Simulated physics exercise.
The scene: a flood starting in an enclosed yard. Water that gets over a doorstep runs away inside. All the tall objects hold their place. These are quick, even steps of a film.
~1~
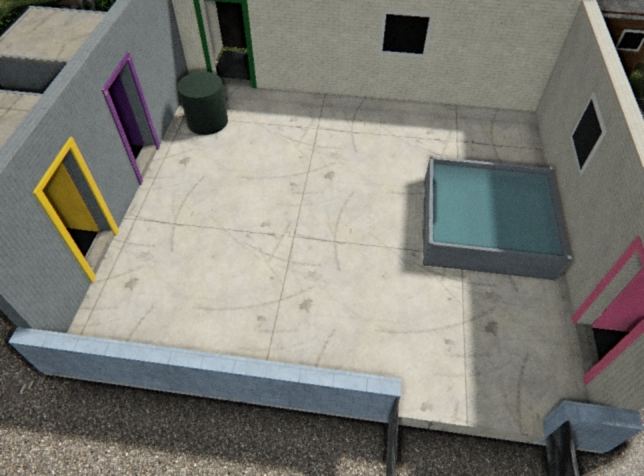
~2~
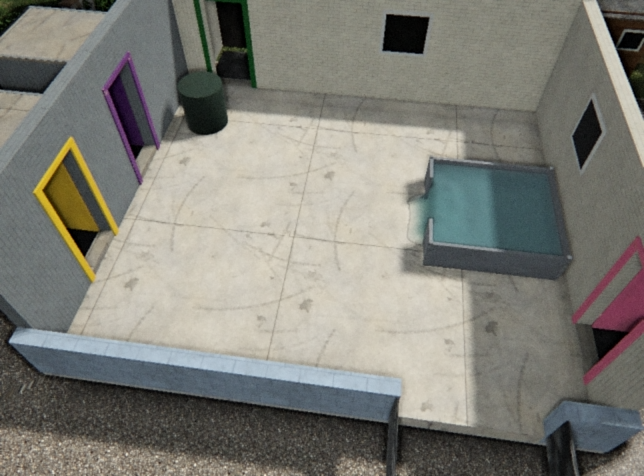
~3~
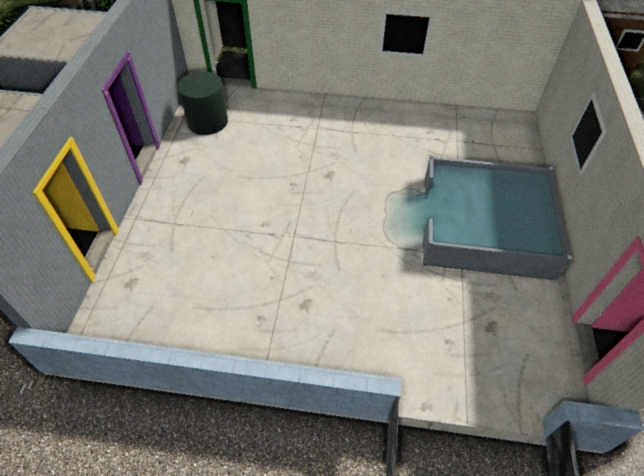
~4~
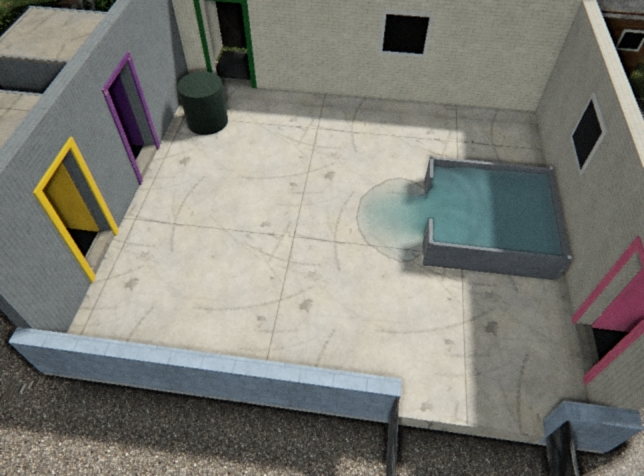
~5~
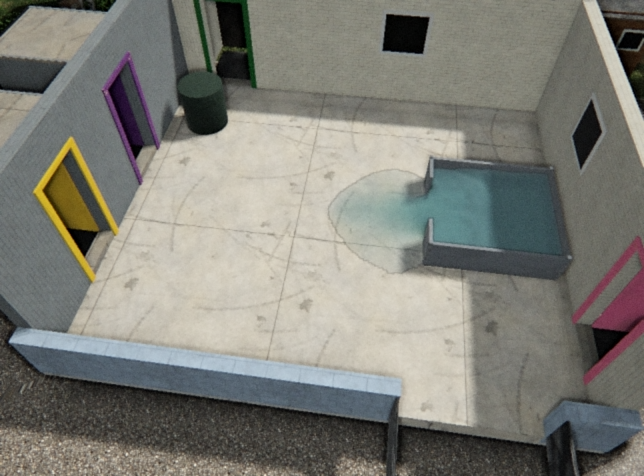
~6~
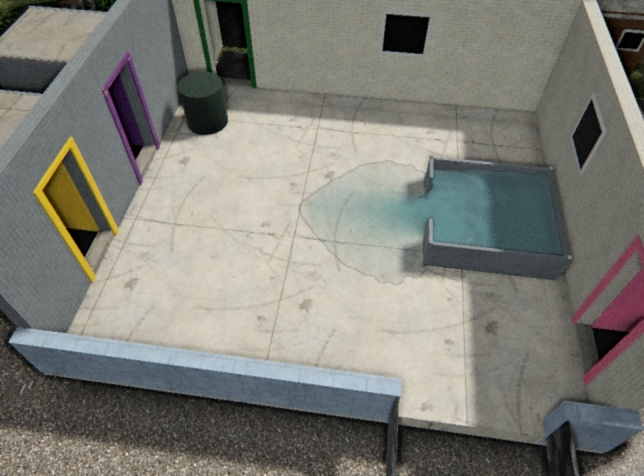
In a walled yard with yellow, purple, green and pink doorways, water sat still in a raised tank, then poured out through a gap in its left side and spread leftward across the pale floor.
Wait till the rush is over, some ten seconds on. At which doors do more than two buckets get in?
The pink door admits no more than that; the purple door admits no more than that; the yellow door admits no more than that; the green door lets in a lot.
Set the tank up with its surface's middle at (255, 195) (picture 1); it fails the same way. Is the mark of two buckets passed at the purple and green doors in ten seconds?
Then: The purple door floods; the green door floods.
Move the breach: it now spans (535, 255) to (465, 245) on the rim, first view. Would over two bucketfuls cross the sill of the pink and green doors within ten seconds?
My reading: The pink one floods; the green one is under.
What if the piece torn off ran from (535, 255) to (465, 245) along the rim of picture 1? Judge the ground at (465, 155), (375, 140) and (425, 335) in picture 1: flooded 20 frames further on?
One after the other: Free of water, dry, covered.
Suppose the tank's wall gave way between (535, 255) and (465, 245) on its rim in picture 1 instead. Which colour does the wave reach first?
It is the one in pink.
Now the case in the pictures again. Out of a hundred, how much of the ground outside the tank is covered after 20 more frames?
Near 55 in a hundred.
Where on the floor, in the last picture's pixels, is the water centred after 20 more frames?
Roughly at (355, 219).
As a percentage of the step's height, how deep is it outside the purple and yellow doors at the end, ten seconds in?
In turn 50 and 50 per cent.
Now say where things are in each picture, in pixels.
Still water in the water tank at (493, 207), in the first frame.
The front is at (418, 241), out from the gap at (429, 214), in the second frame.
Water pours out at (428, 214) and has run to (389, 233), in the third frame.
Water pours out at (428, 214) and has run to (361, 215), in the fourth frame.
Water pours out at (429, 214) and has run to (333, 212), in the fifth frame.
The front is at (305, 209), out from the gap at (429, 213), in the sixth frame.
A moment on, water covers 20 % of the floor; the pink door not reached, the purple door not reached, the yellow door not reached, the green door not reached.
Next, water covers 40 % of the floor; the pink door not reached, the purple door not reached, the yellow door not reached, the green door not reached.
Then, water covers 55 % of the floor; the pink door not reached, the purple door wet at the sill, nothing in, the yellow door wet at the sill, nothing in, the green door wet at the sill, nothing in.
Later, water covers 60 % of the floor; the pink door not reached, the purple door under two buckets in, the yellow door wet at the sill, nothing in, the green door over two buckets in.
In the end, water covers 70 % of the floor; the pink door not reached, the purple door under two buckets in, the yellow door wet at the sill, nothing in, the green door over two buckets in.
